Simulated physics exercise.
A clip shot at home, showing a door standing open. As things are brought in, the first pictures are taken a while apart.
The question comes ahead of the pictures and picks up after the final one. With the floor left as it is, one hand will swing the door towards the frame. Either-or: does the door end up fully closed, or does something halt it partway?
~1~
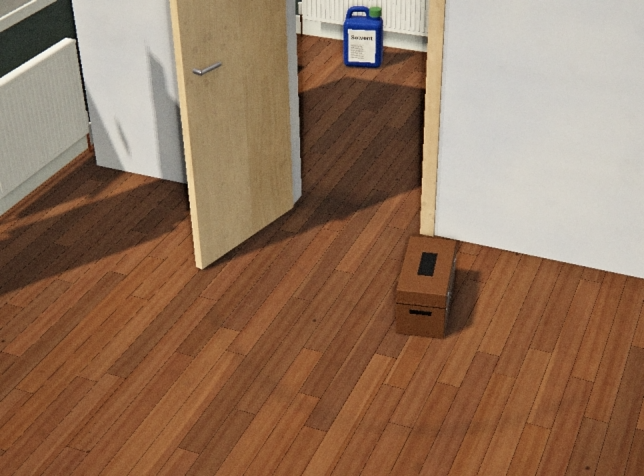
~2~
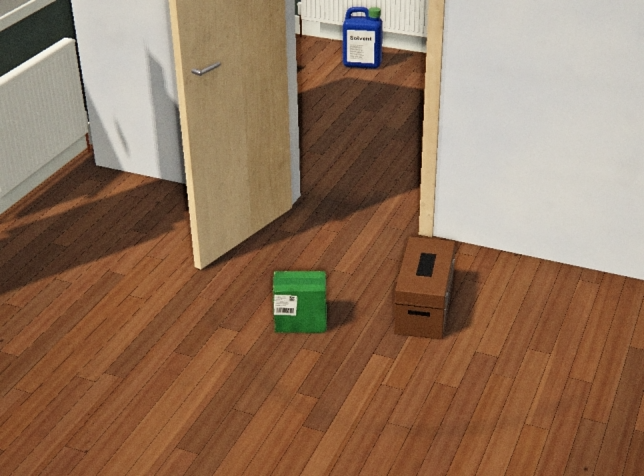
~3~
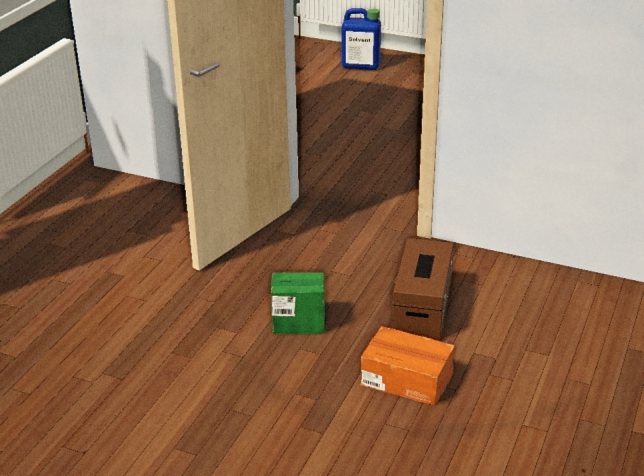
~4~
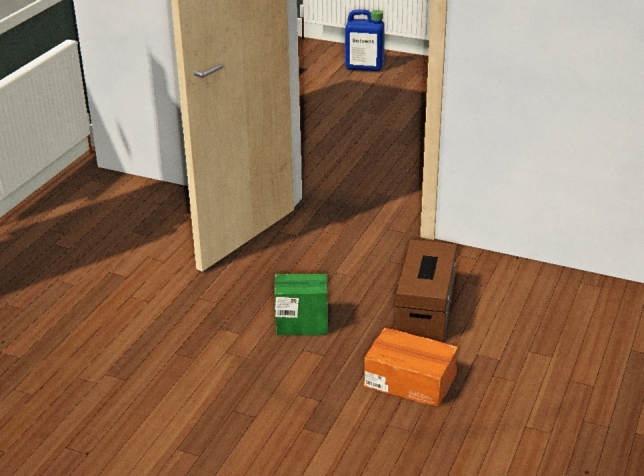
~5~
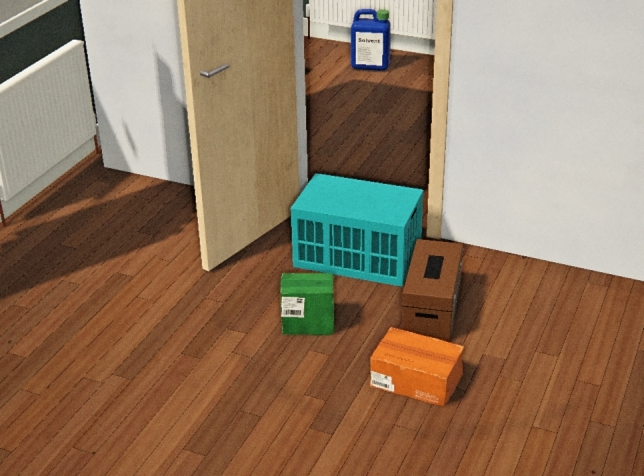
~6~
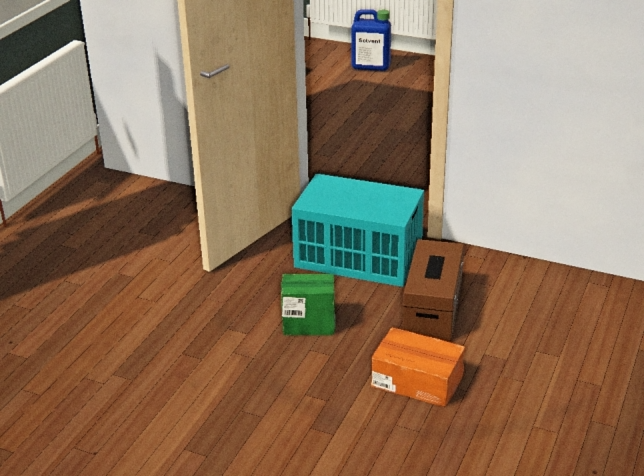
Likely result: Gap remaining.
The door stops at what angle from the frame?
Roughly 70°.
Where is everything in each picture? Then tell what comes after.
In the first frame, door wide open and still.
In the second frame, door wide open and still; green parcel (300, 302).
In the third frame, door wide open and still; brown toolbox (424, 288); orange parcel (408, 365).
In the fourth frame, door wide open and still; green parcel (302, 305); brown toolbox (427, 290).
In the fifth frame, door wide open and still; orange parcel (417, 366); green parcel (308, 304).
In the sixth frame, door wide open and still; turquoise chest (359, 229); brown toolbox (434, 289).
Then, 0.60 s on from there, open by 88°.
Then, 0.80 s on from there, open by 77°.
In the end, open by 68°; all 4 unmoved. At the end, from the last picture's camera, turquoise chest near (363, 229).
